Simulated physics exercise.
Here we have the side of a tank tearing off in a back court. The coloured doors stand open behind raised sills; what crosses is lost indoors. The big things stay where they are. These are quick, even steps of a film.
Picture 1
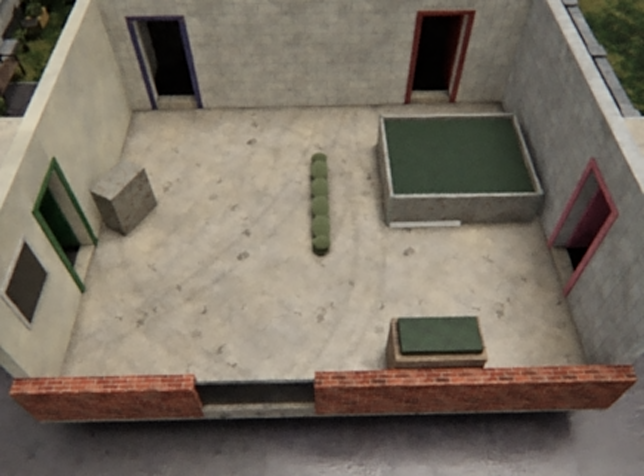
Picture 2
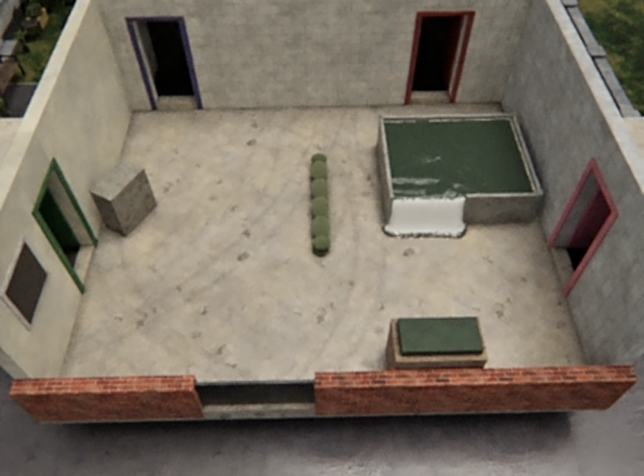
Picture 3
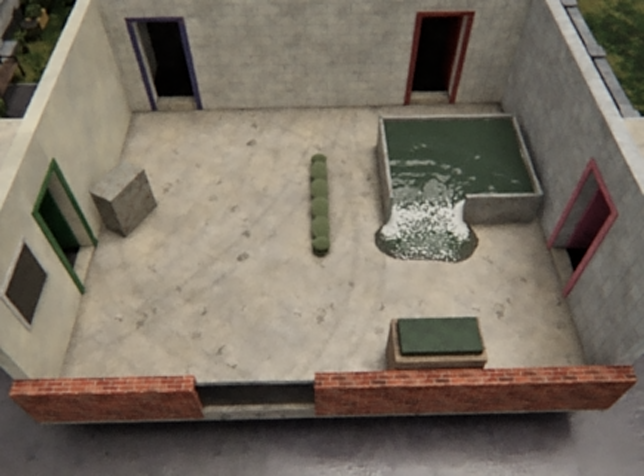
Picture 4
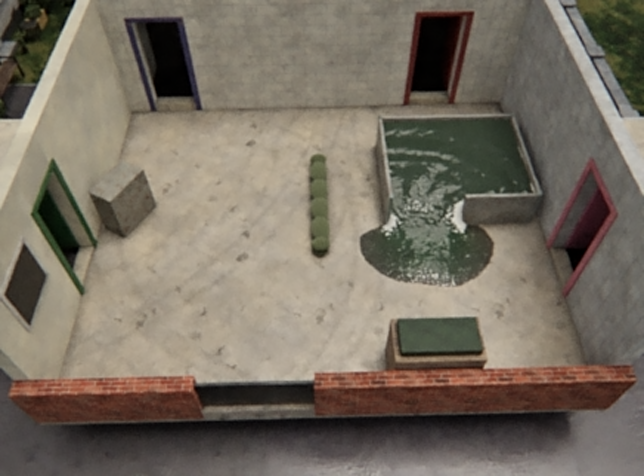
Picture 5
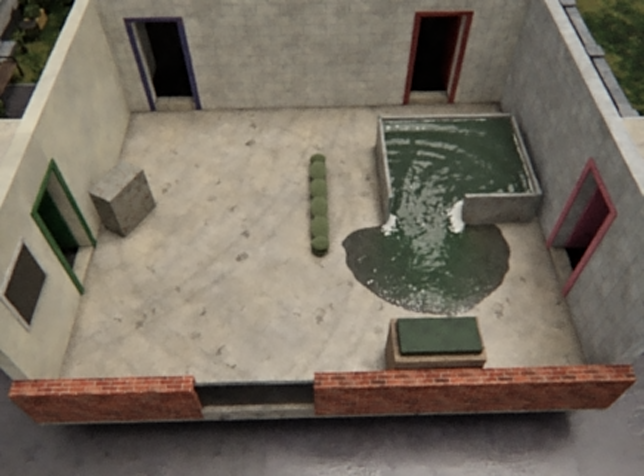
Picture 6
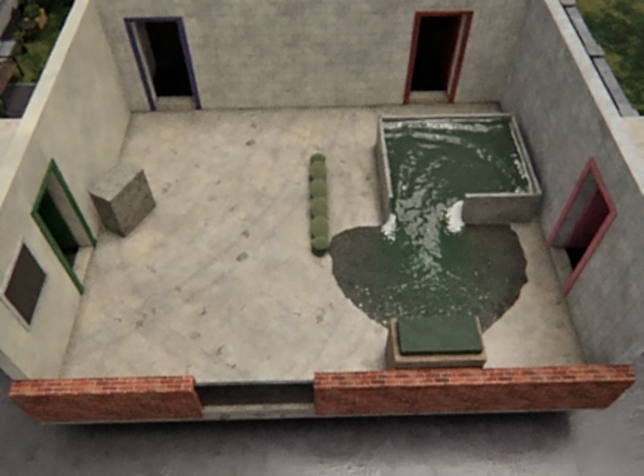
Green water pours from the tank's broken front and spreads across the courtyard floor.
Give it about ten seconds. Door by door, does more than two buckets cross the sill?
In the end: The red door admits no more than that; the green door lets in a lot; the pink door admits no more than that; the blue door admits no more than that.
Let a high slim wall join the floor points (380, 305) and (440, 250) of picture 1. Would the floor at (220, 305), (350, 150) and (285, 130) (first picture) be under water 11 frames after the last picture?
In that order: Awash, no water, no water.
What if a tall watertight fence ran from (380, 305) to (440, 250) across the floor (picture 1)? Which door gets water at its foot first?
The door marked pink.
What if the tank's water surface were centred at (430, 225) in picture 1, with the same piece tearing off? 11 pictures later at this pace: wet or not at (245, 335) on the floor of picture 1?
Answer: Awash.
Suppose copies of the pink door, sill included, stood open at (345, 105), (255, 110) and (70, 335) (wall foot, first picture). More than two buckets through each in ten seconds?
In that order: Stays under, holds, passes that mark.
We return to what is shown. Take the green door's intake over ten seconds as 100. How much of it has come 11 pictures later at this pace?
Some 0 per cent.
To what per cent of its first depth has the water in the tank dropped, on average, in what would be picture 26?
Roughly 42 per cent.
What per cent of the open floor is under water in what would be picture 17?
About 30 per cent.
A moment on, water covers 25 % of the floor; the red door not reached, the green door not reached, the pink door wet at the sill, nothing in, the blue door not reached.
Next, water covers 30 % of the floor; the red door not reached, the green door not reached, the pink door wet at the sill, nothing in, the blue door not reached.
Then, water covers 40 % of the floor; the red door not reached, the green door not reached, the pink door wet at the sill, nothing in, the blue door not reached.
Later, water covers 60 % of the floor; the red door wet at the sill, nothing in, the green door under two buckets in, the pink door wet at the sill, nothing in, the blue door not reached.
In the end, water covers 90 % of the floor; the red door wet at the sill, nothing in, the green door far over two buckets in, the pink door under two buckets in, the blue door wet at the sill, nothing in.
